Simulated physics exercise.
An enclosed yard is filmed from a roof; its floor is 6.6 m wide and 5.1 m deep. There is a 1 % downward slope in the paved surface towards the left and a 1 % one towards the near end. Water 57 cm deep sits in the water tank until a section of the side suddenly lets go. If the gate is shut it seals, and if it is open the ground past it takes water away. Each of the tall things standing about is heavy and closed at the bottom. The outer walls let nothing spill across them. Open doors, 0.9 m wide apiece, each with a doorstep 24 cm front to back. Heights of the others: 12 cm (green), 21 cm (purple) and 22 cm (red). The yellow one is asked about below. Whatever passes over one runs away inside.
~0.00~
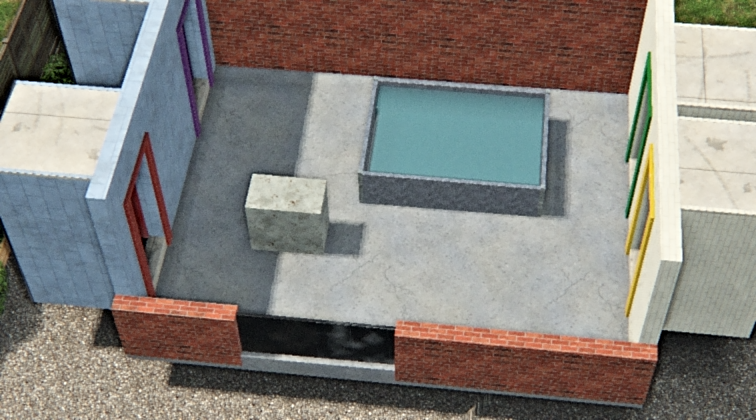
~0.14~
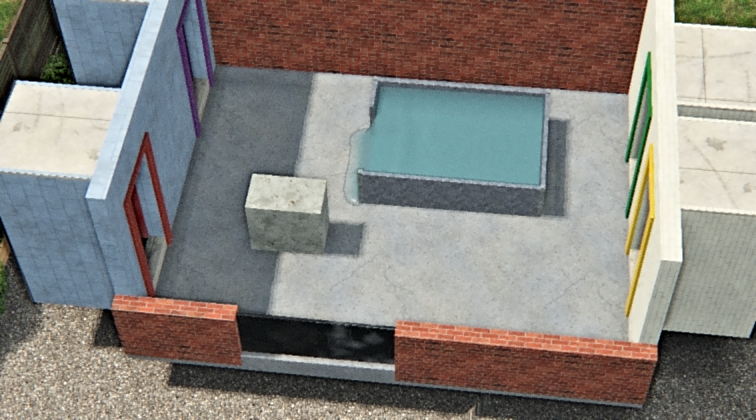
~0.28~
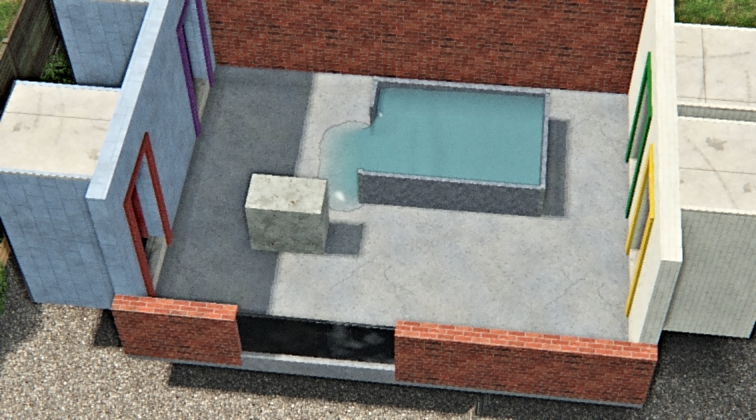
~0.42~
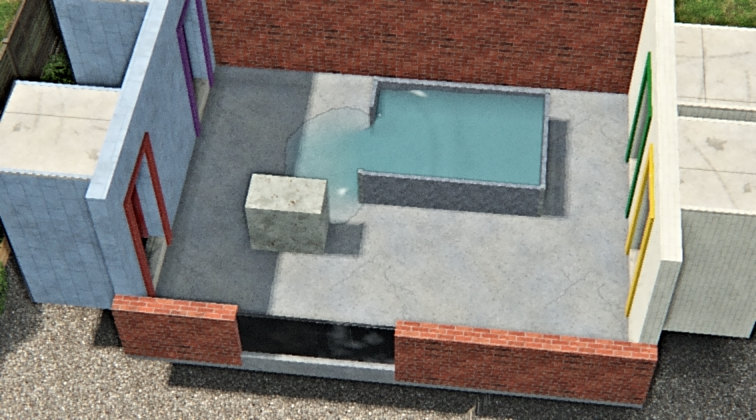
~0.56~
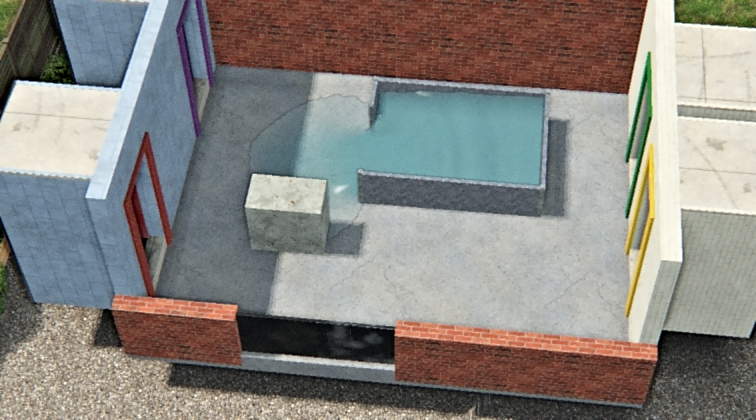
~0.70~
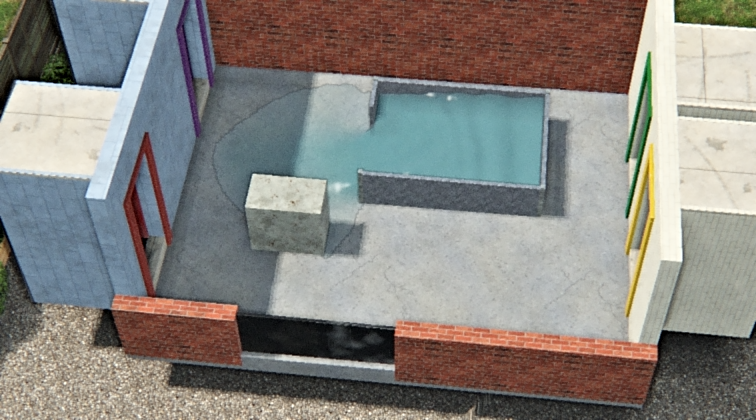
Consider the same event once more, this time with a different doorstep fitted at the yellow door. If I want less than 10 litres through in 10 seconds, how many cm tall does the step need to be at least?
You would need about 7.5 cm.
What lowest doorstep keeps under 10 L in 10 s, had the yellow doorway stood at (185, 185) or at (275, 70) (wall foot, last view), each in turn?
About 33 cm for the first and 18 cm for the second.
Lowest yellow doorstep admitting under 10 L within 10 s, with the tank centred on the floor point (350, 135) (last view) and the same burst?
At least roughly 9.0 cm high.
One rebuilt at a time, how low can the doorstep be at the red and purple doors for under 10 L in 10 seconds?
Roughly 14.5 cm at red and 24 cm at purple.
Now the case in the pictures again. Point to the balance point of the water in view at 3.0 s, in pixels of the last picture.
The water's centre is at about (331, 170).
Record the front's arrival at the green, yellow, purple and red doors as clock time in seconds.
Arrival: Green 6.0 s, yellow 6.0 s, purple 1.0 s, red 1.6 s.
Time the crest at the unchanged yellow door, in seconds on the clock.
Crest at t of about 8.5 s.
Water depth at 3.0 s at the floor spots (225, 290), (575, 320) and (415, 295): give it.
Depths of roughly 4 cm, 0 cm and 0 cm, in that order.
After 1.4 s water covers 25 % of the floor, deepest (34 cm) near (178, 208); it has not reached the yellow door.
After 3.0 s water covers 40 % of the floor, deepest (34 cm) near (181, 199); it has not reached the yellow door.
After 10.0 s water covers 100 % of the floor, deepest (17 cm) near (566, 370); 10 cm at the yellow door, 0 litres in over its 16 cm doorstep.
At the yellow door as built, the water arrived by 6.0 s and peaked near 12 cm at 8.6 s.
With a doorstep of 6 cm, 22 litres would have come in within the 10 s; with 9.5 cm, 2 litres. So under 10 litres takes about 7.5 cm.
